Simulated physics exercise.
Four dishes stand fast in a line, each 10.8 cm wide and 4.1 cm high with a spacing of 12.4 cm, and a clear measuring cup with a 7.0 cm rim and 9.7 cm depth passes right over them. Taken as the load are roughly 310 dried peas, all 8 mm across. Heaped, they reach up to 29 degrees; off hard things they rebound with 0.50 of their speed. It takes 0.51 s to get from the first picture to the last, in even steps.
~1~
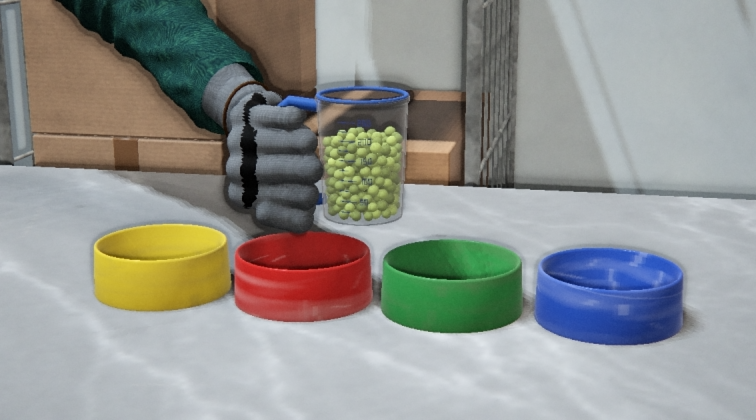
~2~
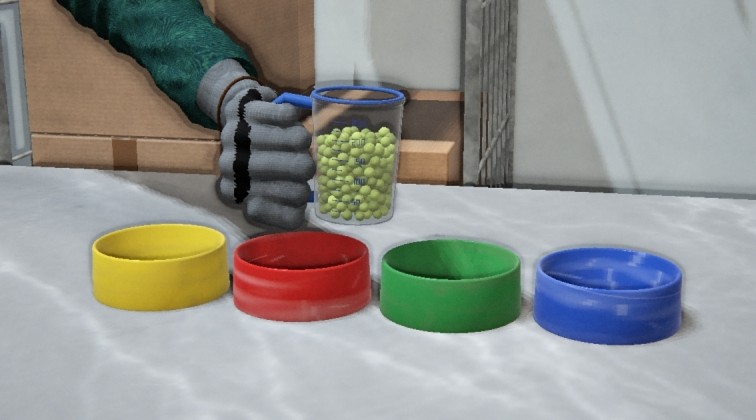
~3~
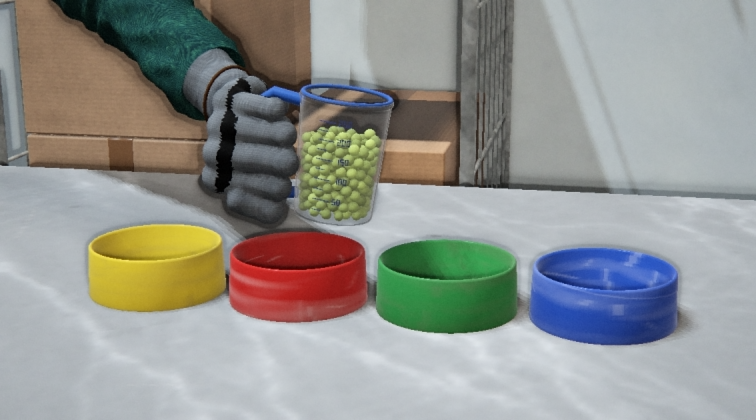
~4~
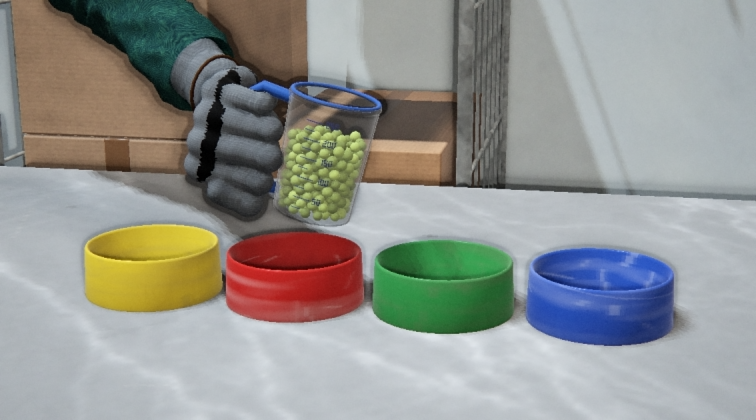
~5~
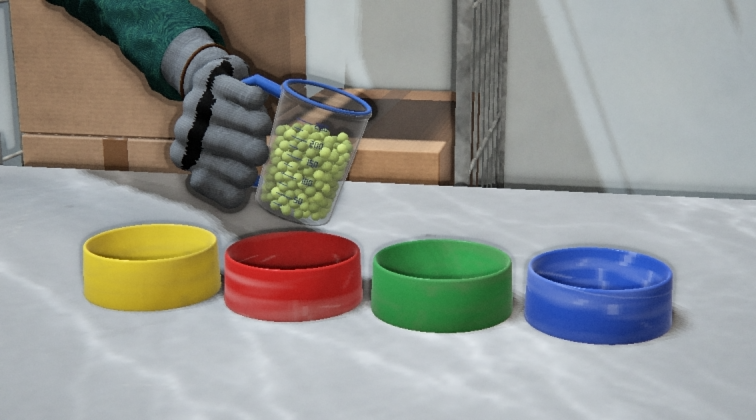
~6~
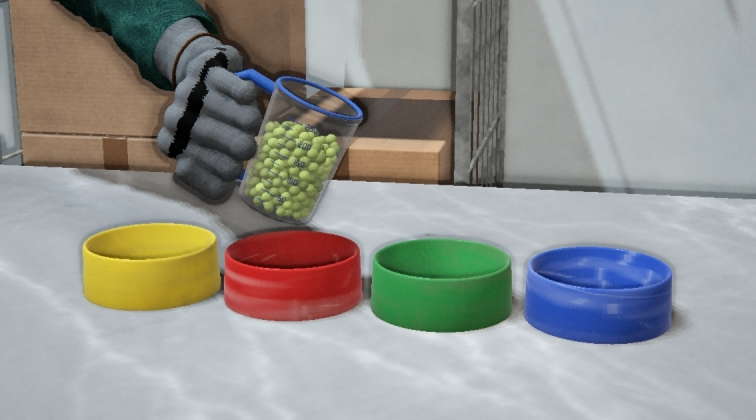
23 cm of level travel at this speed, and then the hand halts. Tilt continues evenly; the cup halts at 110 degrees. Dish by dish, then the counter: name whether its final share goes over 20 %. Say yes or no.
Red dish: No, blue dish: No, green dish: No, yellow dish: Yes, counter: No.
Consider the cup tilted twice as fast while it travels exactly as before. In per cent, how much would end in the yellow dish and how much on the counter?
Then yellow ends at 0 and the counter at 10.
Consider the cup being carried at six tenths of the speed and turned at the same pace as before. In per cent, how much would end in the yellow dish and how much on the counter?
The shares would then be yellow 0 and counter 0.
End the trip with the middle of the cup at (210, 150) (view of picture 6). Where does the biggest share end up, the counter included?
The biggest share ends at red.
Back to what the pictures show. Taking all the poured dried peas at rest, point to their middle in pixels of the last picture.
Resting centre estimate: Around (165, 269).
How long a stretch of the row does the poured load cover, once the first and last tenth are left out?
The stretch is around 6 cm long.
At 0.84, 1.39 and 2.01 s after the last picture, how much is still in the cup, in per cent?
In turn: 100 %, 100 %, 25 %.
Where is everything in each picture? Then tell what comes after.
Cup at (363, 156), tilt 0 degrees, lip at (406, 97), moved 0.0 cm; middle of the pieces at (369, 172); blue dish at (610, 269); green dish at (452, 260); red dish at (303, 251); yellow dish at (161, 243), in the first picture.
Cup at (356, 155), tilt 2 degrees, lip at (402, 98), moved 0.4 cm; middle of the pieces at (361, 172), in the second picture.
Cup at (340, 155), tilt 8 degrees, lip at (390, 103), moved 1.5 cm; middle of the pieces at (344, 172), in the third picture.
Cup at (324, 155), tilt 13 degrees, lip at (379, 108), moved 2.5 cm; middle of the pieces at (326, 172), in the fourth picture.
Cup at (310, 154), tilt 18 degrees, lip at (369, 112), moved 3.5 cm; middle of the pieces at (311, 171), in the fifth picture.
Cup at (297, 152), tilt 23 degrees, lip at (360, 117), moved 4.5 cm; middle of the pieces at (297, 169); blue dish at (599, 268); green dish at (442, 259); red dish at (293, 250); yellow dish at (151, 242), in the sixth picture.
Then, 0.84 s after the last picture, tilt 67 degrees; cup holds 100 %.
Then, 1.39 s after the last picture, tilt 95 degrees; cup holds 100 %.
Then, 2.01 s after the last picture, tilt 110 degrees; cup holds 25 %, yellow 75 %.
In the end, red 0 %, blue 0 %, green 0 %, yellow 100 %, counter 0 %.
